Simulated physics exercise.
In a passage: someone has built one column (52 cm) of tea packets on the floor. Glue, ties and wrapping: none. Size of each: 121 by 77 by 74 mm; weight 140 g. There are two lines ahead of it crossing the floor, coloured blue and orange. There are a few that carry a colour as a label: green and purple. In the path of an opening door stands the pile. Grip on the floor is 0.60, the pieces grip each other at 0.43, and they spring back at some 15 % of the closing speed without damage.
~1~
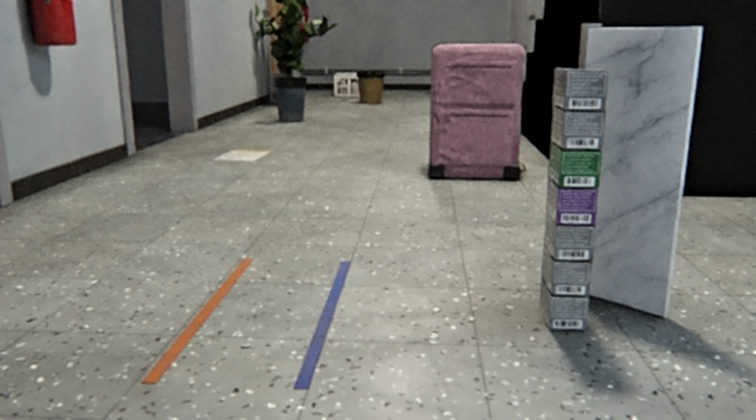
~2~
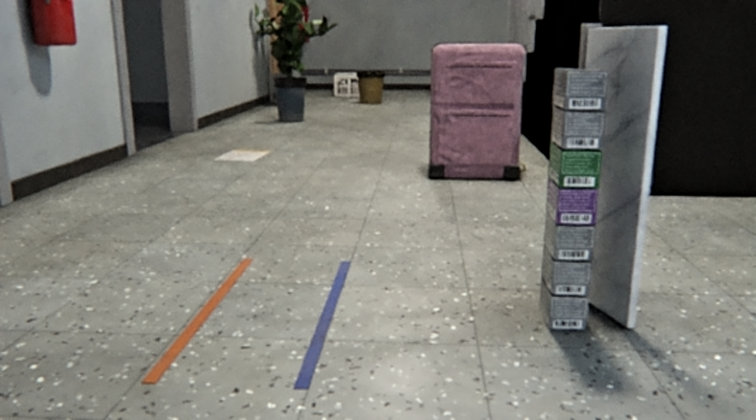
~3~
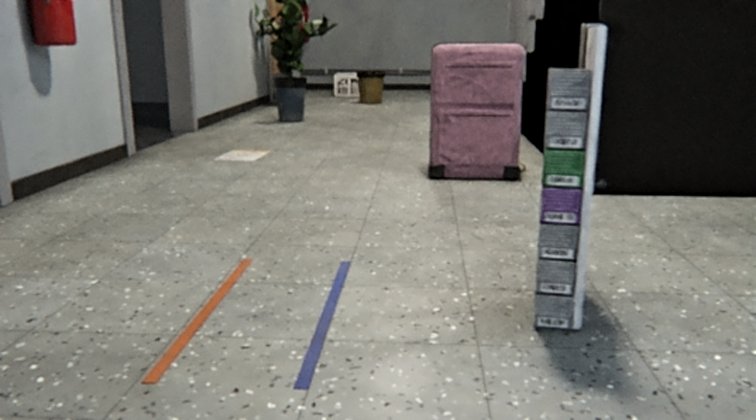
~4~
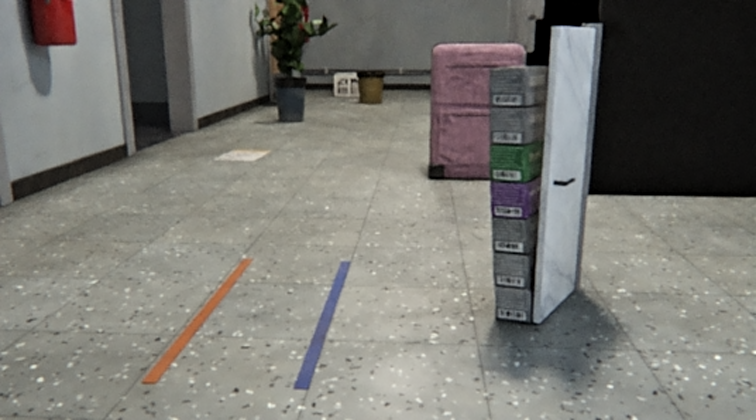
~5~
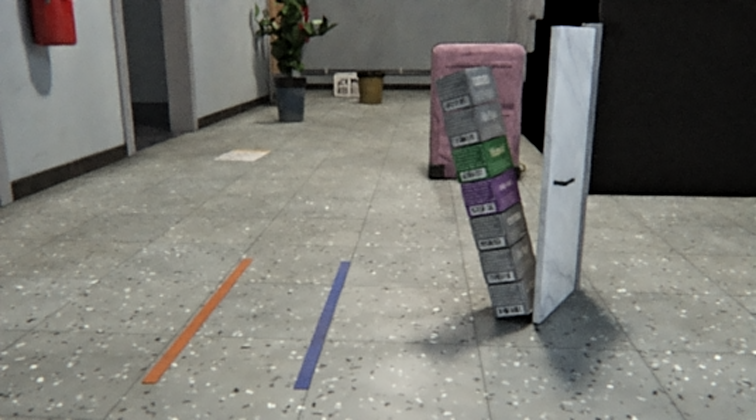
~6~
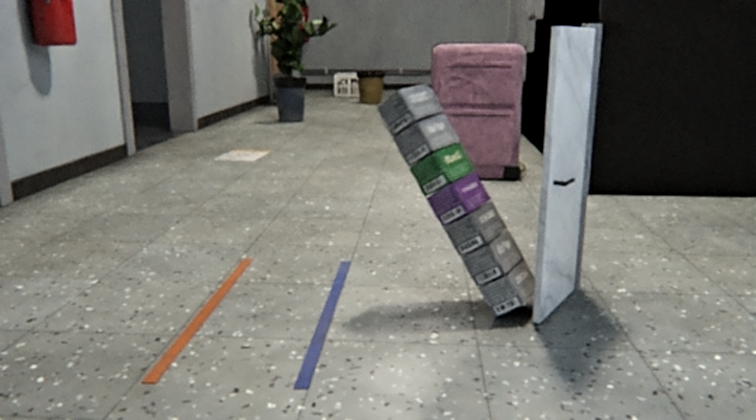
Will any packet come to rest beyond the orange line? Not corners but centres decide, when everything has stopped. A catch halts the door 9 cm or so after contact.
No, all stops short of the orange line.
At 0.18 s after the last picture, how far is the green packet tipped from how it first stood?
Around 70° from its start.
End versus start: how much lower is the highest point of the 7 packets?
Lower by close to 44 cm.
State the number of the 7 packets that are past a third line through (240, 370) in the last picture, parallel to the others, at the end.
Result: 1 of the lot.
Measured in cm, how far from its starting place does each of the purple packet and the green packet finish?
Approx. distance from start in cm - purple 48, green 60.
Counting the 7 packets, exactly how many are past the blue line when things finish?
Counting them up, I get 2.
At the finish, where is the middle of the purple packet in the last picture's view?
Resting position, last image: About (380, 268).
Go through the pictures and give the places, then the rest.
In the first picture (places mark the middle of the side facing us), door edge (694, 91) 47° before square; orange line, near end, (163, 364); blue line, near end, (307, 369); green packet (580, 169); purple packet (577, 207); nothing disturbed.
The second picture shows door edge (656, 93) 19° before square; green packet (580, 169).
The third picture shows door edge (596, 93) 9° past square; green packet (564, 168) shifted 21 mm; purple packet (561, 206) shifted 21 mm; 7 disturbed, none past the orange line.
The fourth picture shows door edge (551, 92) 30° past square; purple packet (507, 200) leaning 4°; green packet (507, 163) shifted 11 cm; steepest lean 4°, the packet at (510, 271); 7 disturbed, none past the orange line.
The fifth picture shows door edge (551, 92) 30° past square; green packet (470, 164) leaning 17°; purple packet (480, 199) leaning 17°; steepest lean 17°, the packet at (461, 128); 7 disturbed, none past the orange line.
The sixth picture shows door edge (551, 92) 30° past square; orange line, near end, (163, 364); blue line, near end, (307, 369); green packet (429, 175) leaning 34°, 34 mm lower; purple packet (447, 205) leaning 34°; steepest lean 34°, the packet at (482, 266); 7 disturbed, none past the orange line.
Then, 0.08 s after the last picture, none of the 7 packets past the orange line, 7 disturbed; purple packet leaning 50°, 6 cm lower; green packet leaning 50°, 9 cm lower.
Then, 0.18 s after the last picture, none of the 7 packets past the orange line, 7 disturbed; purple packet on its side; green packet leaning 75°, 23 cm lower.
At rest, none of the 7 packets past the orange line, 7 disturbed; purple packet on its side; green packet on its side. The farthest middle lies 9 cm short of that line. As the last picture would show them, middles, purple packet near (380, 268), green packet near (350, 263).
